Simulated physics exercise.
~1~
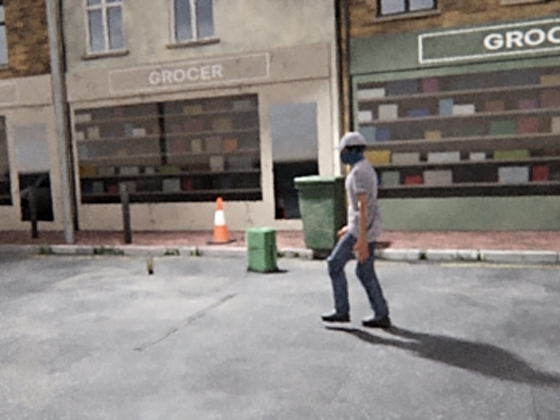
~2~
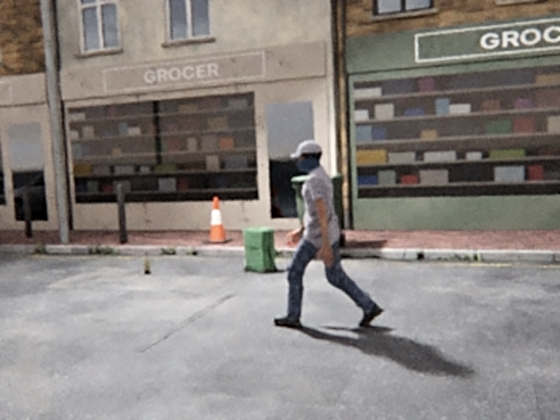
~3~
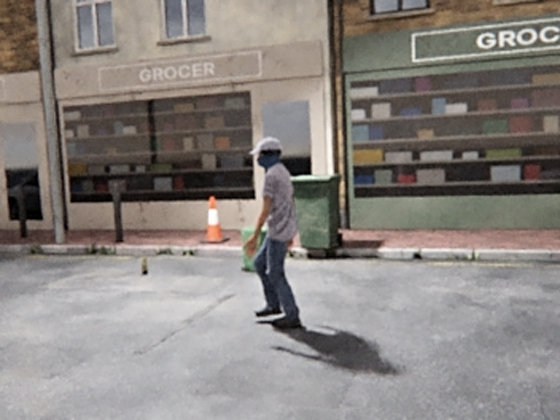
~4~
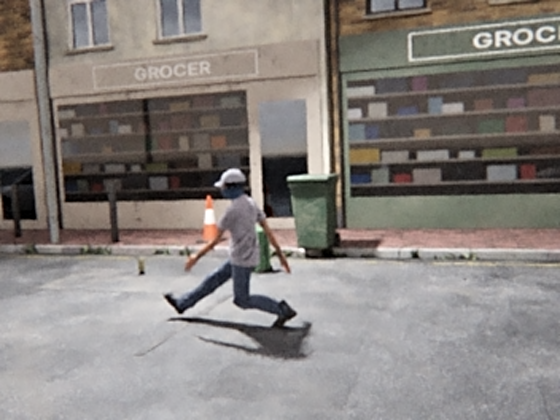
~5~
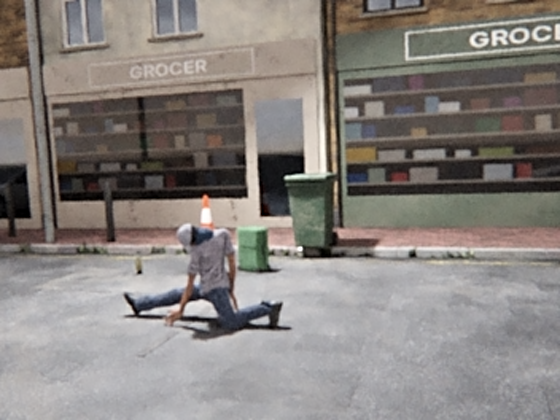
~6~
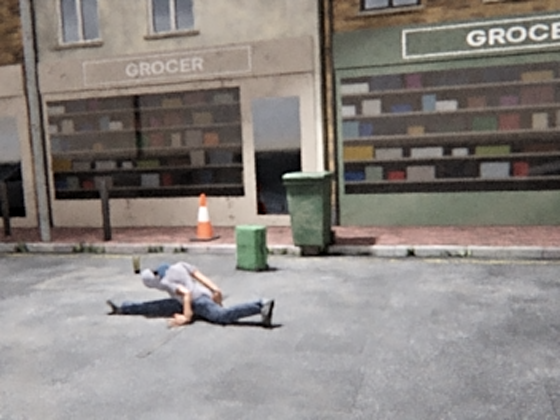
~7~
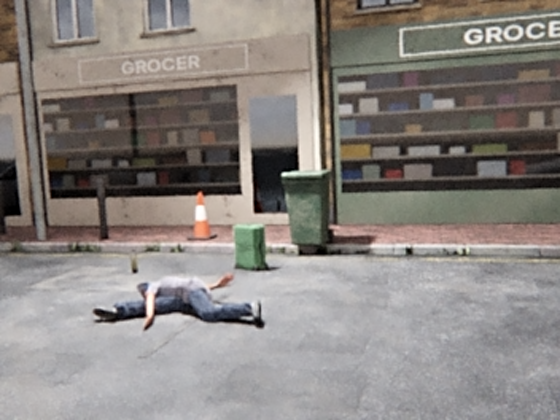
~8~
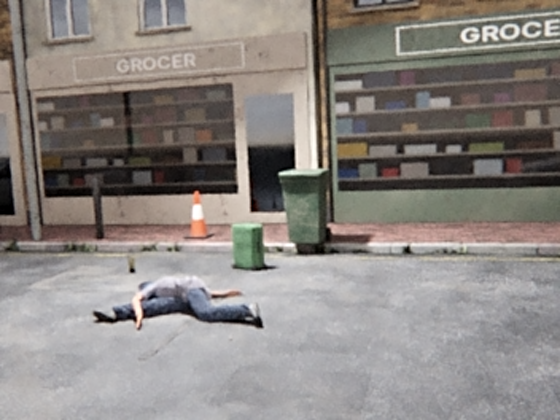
A person in a white cap and jeans walked left across the gray pavement before two grocers, swung into a wide stride, slid down with legs spread, folded forward over them, and ended up lying still on the ground.
